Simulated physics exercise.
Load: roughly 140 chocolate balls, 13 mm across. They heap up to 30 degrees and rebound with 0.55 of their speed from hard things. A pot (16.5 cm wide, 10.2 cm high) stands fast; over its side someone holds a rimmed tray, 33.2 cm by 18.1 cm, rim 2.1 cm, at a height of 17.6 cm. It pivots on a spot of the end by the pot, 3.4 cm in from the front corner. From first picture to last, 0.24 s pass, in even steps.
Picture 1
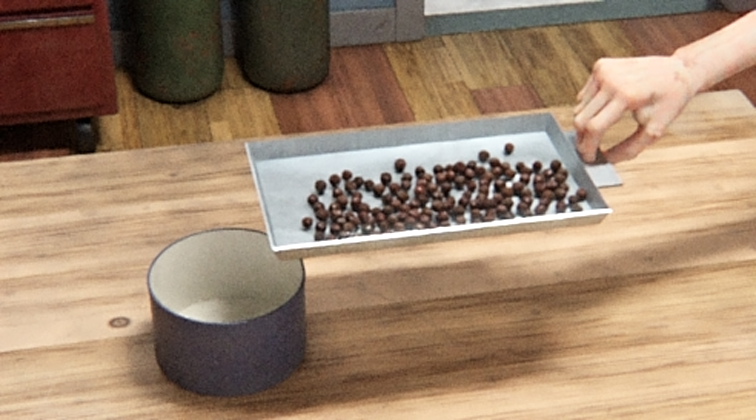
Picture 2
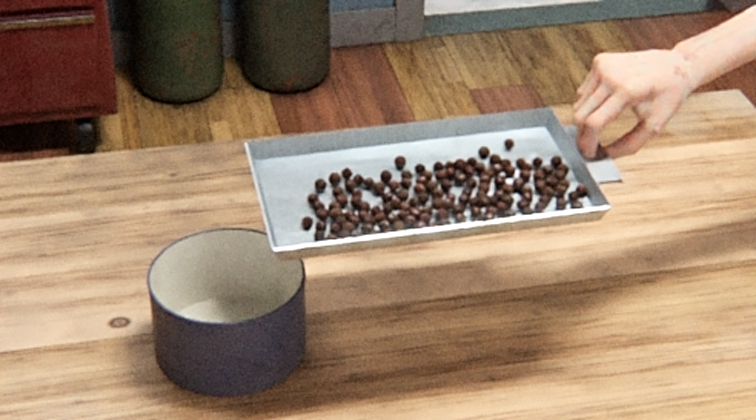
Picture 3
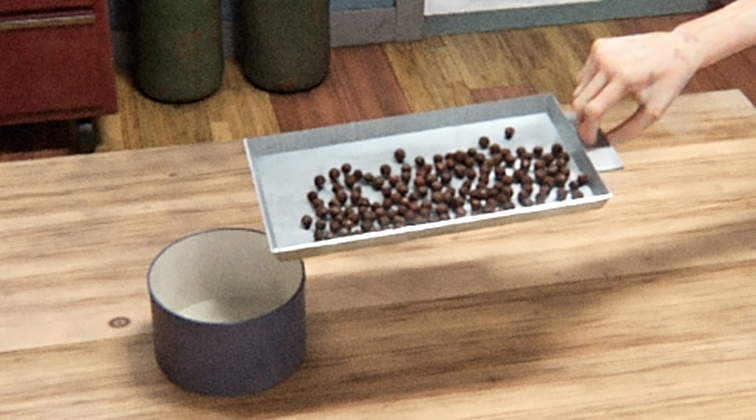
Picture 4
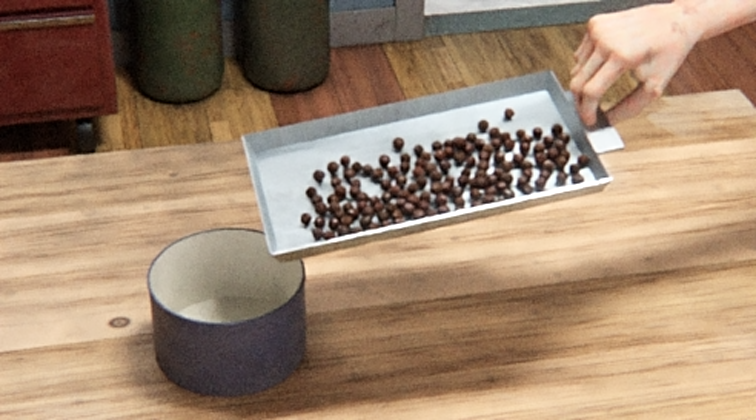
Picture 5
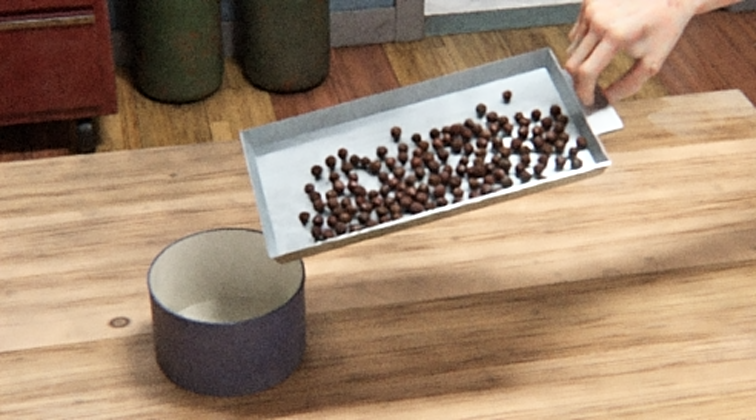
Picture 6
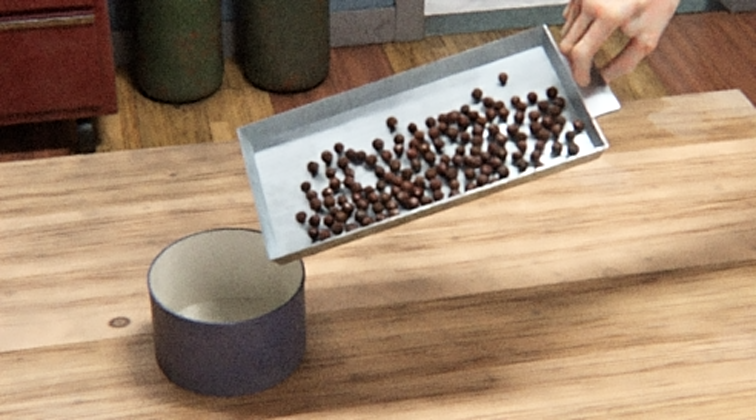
A hand held a shallow metal tray of small dark brown balls beside a round, dark pot on a wooden table, then steadily raised the right end so the tray slanted down to the left.
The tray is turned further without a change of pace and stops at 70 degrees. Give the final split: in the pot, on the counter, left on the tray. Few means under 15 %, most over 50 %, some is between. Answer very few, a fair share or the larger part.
In the pot: A fair share; on the counter: The larger part; left on the tray: Very few.
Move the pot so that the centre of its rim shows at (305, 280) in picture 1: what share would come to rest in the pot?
About 0 per cent.
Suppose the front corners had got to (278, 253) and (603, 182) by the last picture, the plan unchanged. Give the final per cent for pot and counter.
Pot 0, counter 95.
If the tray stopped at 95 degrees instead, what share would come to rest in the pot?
Then about 25 per cent.
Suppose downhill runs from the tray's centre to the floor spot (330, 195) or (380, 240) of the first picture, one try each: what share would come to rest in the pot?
Some 60 and 5 per cent.
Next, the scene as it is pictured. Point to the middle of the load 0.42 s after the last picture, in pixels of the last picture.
Near (303, 206).
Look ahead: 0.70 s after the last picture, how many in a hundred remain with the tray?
About 25 per cent.
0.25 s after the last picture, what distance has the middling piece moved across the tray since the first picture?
Roughly 6 cm.
Then, 0.25 s after the last picture, tilt 45 degrees; the tray holds 100 %, the pot 0 %.
Then, 0.42 s after the last picture, tilt 62 degrees; the tray holds 95 %, the pot 0 %.
Then, 0.70 s after the last picture, tilt 70 degrees; the tray holds 25 %, the pot 15 %.
In the end, pot 20 %, counter 70 %, tray 5 %.
